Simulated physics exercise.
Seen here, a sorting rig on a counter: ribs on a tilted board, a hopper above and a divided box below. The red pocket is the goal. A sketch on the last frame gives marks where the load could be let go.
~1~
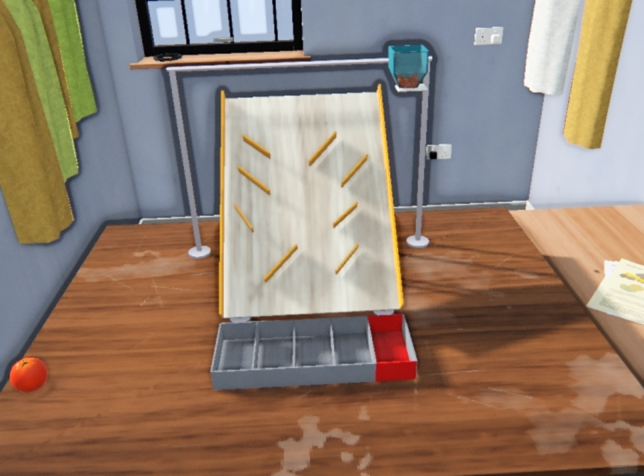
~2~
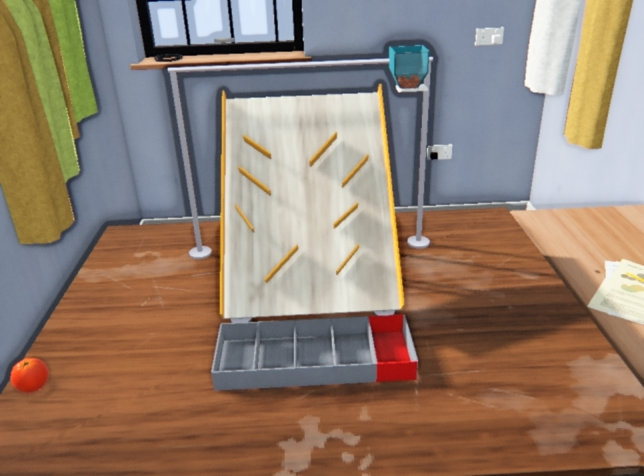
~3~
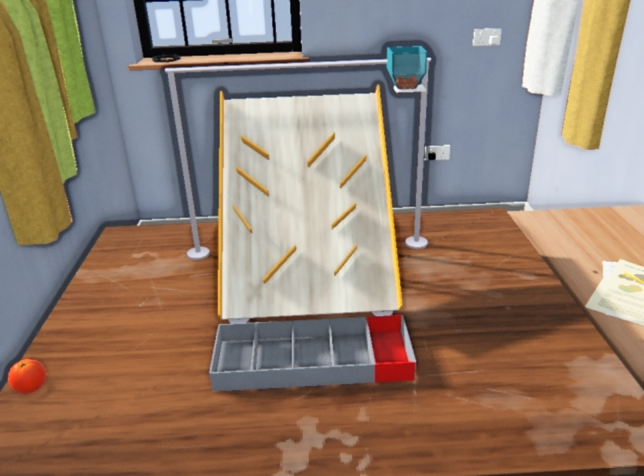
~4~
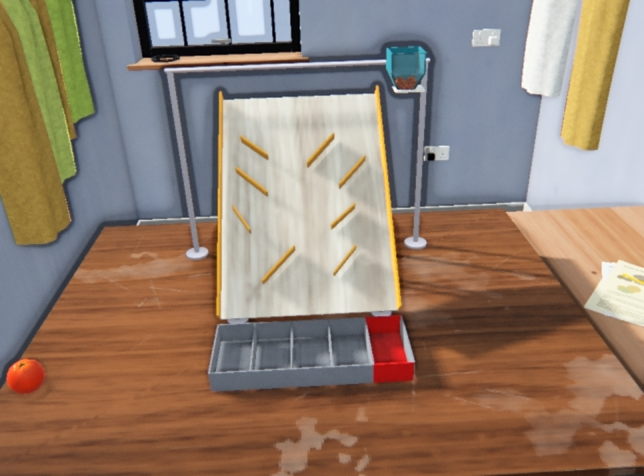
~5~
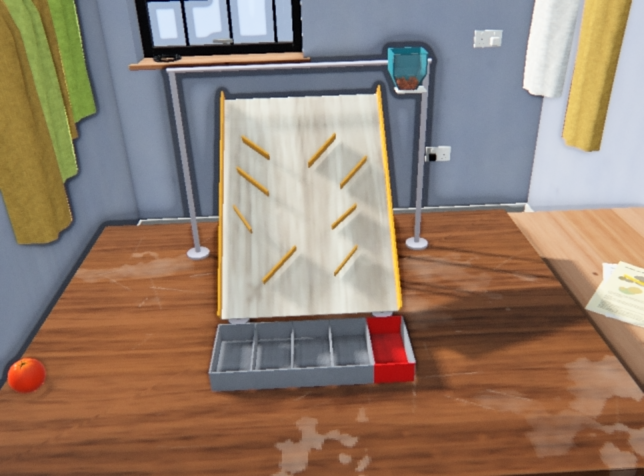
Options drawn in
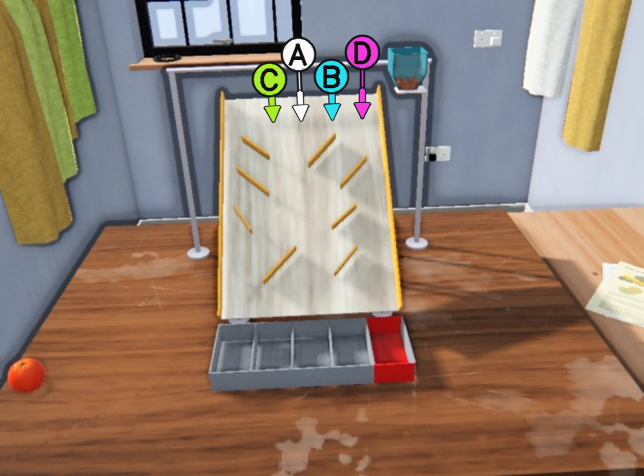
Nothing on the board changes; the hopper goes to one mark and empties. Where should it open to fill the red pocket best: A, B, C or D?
D is best.
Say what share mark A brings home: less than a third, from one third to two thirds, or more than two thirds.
Mark A gives less than a third.
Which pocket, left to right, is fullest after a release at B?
The first from the left.
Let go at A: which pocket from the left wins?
The first.
On the marked copy, mark A meets the board at (301, 115); mark B meets the board at (332, 113); mark C meets the board at (273, 116); mark D meets the board at (362, 112).
Choosing A, none in the red pocket, all in other pockets.
Choosing B, a stray few in the red pocket, nearly all in other pockets, a small part outside the box.
Choosing C, none in the red pocket, nearly all in other pockets, a stray few outside the box.
Choosing D, about half in the red pocket, about half in other pockets.
